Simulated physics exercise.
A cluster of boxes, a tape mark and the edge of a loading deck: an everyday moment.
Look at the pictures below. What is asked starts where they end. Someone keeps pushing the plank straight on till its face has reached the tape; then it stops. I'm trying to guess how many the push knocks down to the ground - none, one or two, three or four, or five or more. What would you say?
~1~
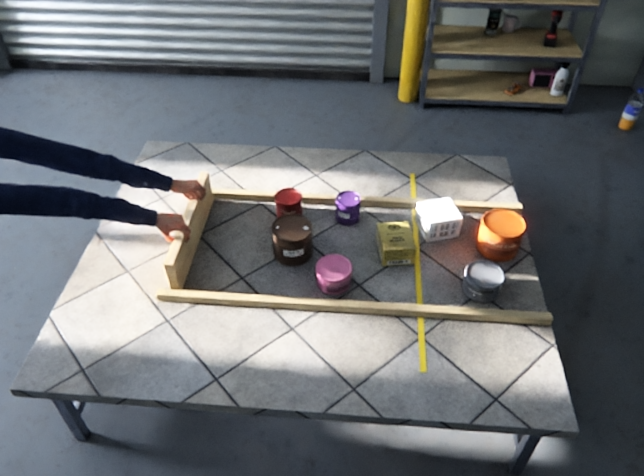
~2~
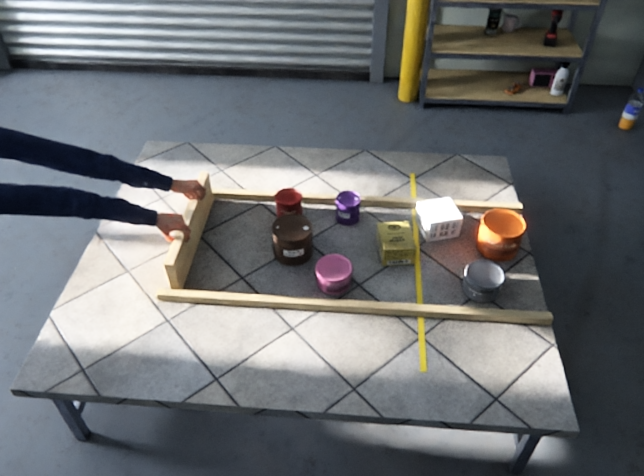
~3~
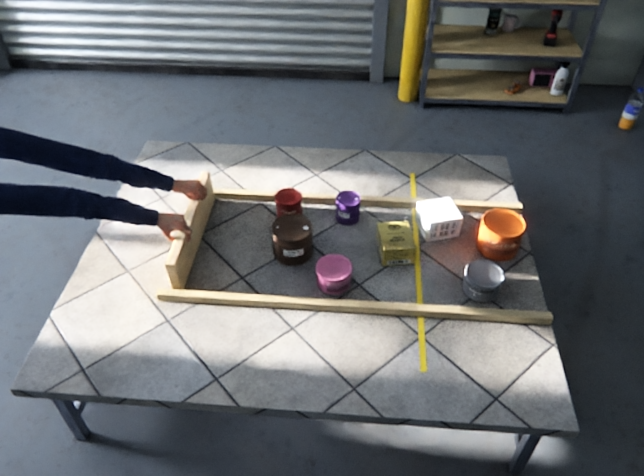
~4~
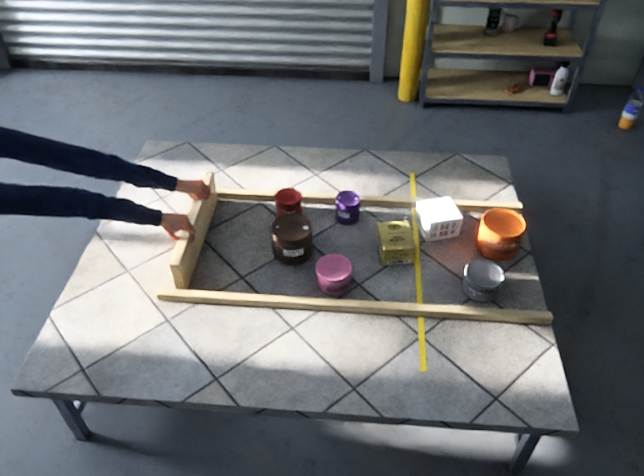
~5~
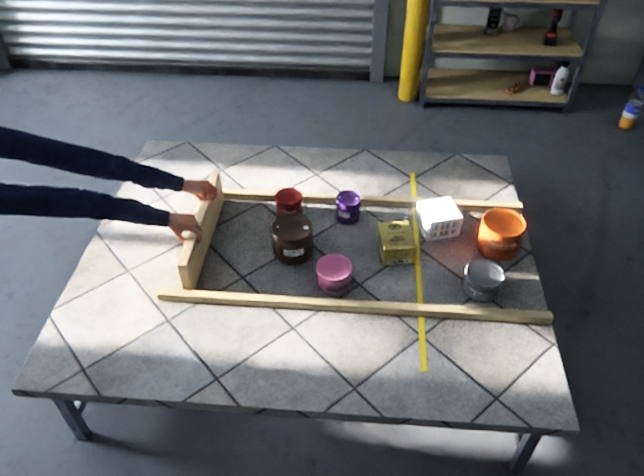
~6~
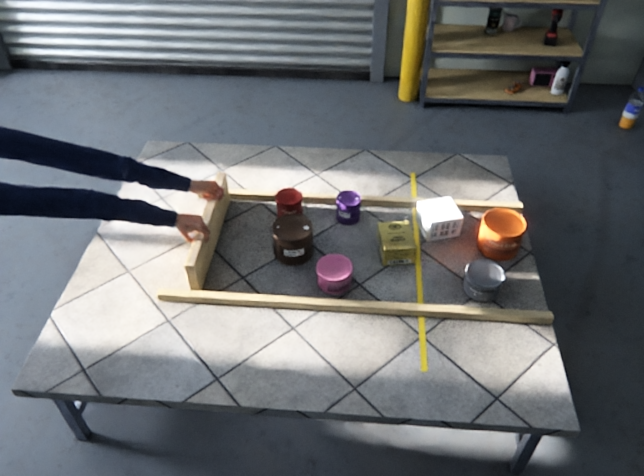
The ones that plunge will number none.
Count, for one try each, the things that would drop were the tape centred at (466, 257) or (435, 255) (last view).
It would be 1 and 0.
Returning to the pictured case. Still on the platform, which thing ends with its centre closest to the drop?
The orange pail is the one.
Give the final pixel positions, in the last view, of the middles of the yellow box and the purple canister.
You'll find the yellow box at roughly (469, 241) and the purple canister at roughly (452, 208).
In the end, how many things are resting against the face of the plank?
The number is 3.
A little later, none off yet; orange pail at rest near (501, 235); grey pail at rest near (483, 281); white crate at rest near (439, 219).
Next, none off yet; orange pail at rest near (501, 235); grey pail at rest near (483, 281); white crate shifted a little near (450, 217).
When it is over, the number that fall off is zero.
